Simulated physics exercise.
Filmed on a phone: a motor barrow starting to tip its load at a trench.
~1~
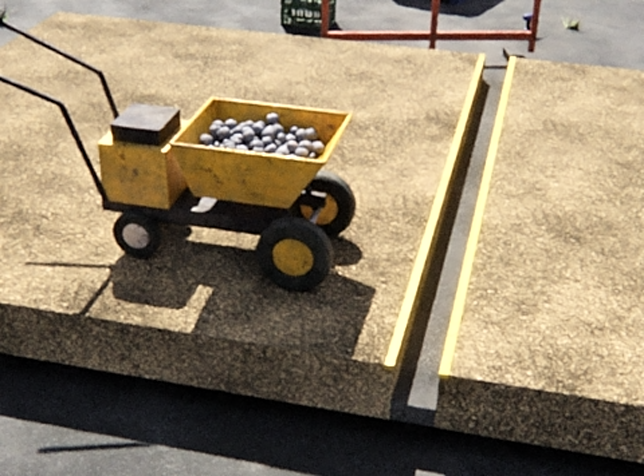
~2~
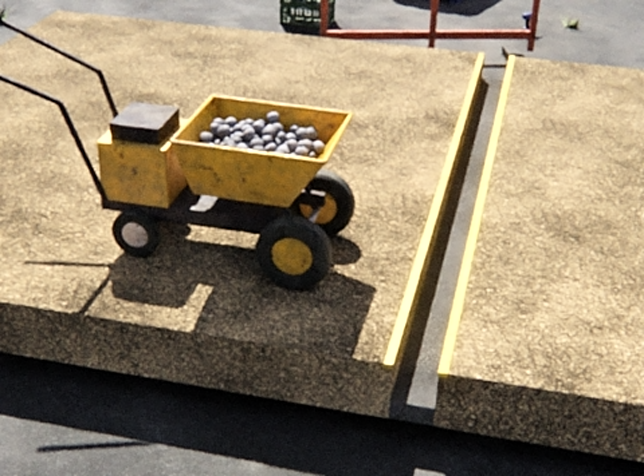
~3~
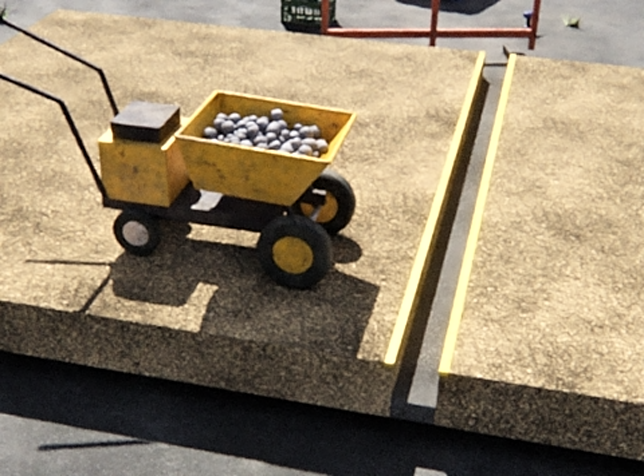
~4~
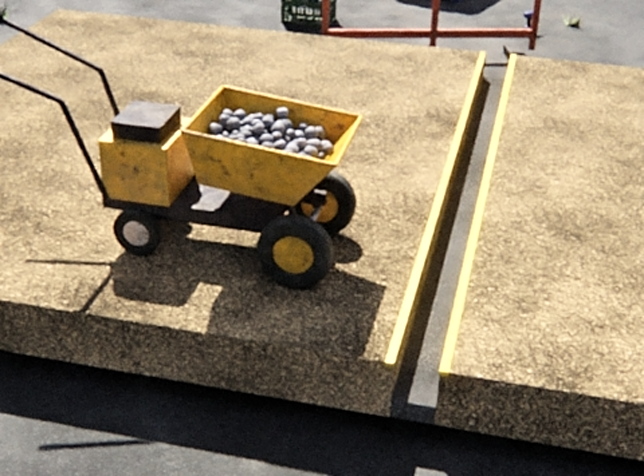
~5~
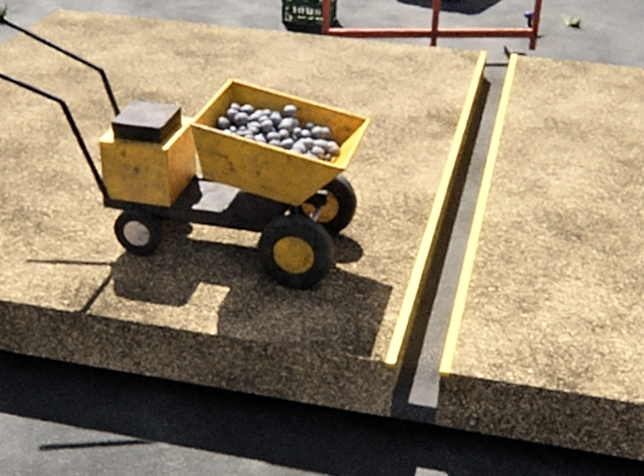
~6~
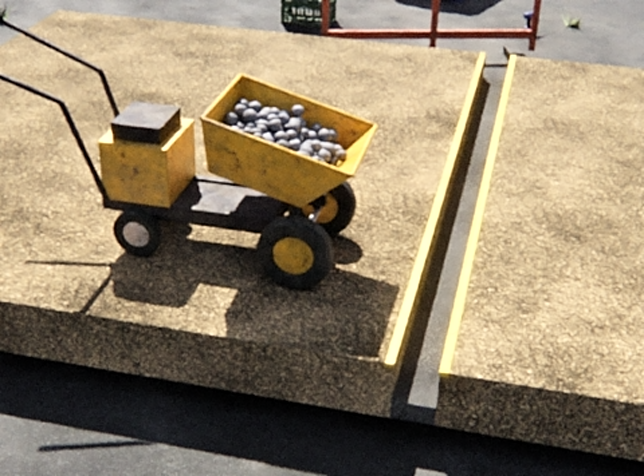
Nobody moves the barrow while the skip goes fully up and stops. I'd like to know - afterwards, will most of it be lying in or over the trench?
Yes, I expect the load to largely find the trench.
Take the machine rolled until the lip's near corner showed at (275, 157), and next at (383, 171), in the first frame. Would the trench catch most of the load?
Case one - a minority; case two - a minority.
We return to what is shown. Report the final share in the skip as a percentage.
Close to 5 in a hundred.
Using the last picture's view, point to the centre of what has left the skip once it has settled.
Around (438, 292).
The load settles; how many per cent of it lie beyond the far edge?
Roughly 10 percent.
Just after the last frame, skip tipped steeply; every one in the skip.
A moment on, skip tipped right over; the larger part in the skip; just a few short of the trench; about a tenth in or heaped over the trench; just a few falling.
Further on, skip tipped right over; about a tenth in the skip; just a few short of the trench; the larger part in or heaped over the trench; about a tenth beyond it.
When it is over, skip tipped right over; just a few in the skip; about a tenth short of the trench; the larger part in or heaped over the trench; about a tenth beyond it.
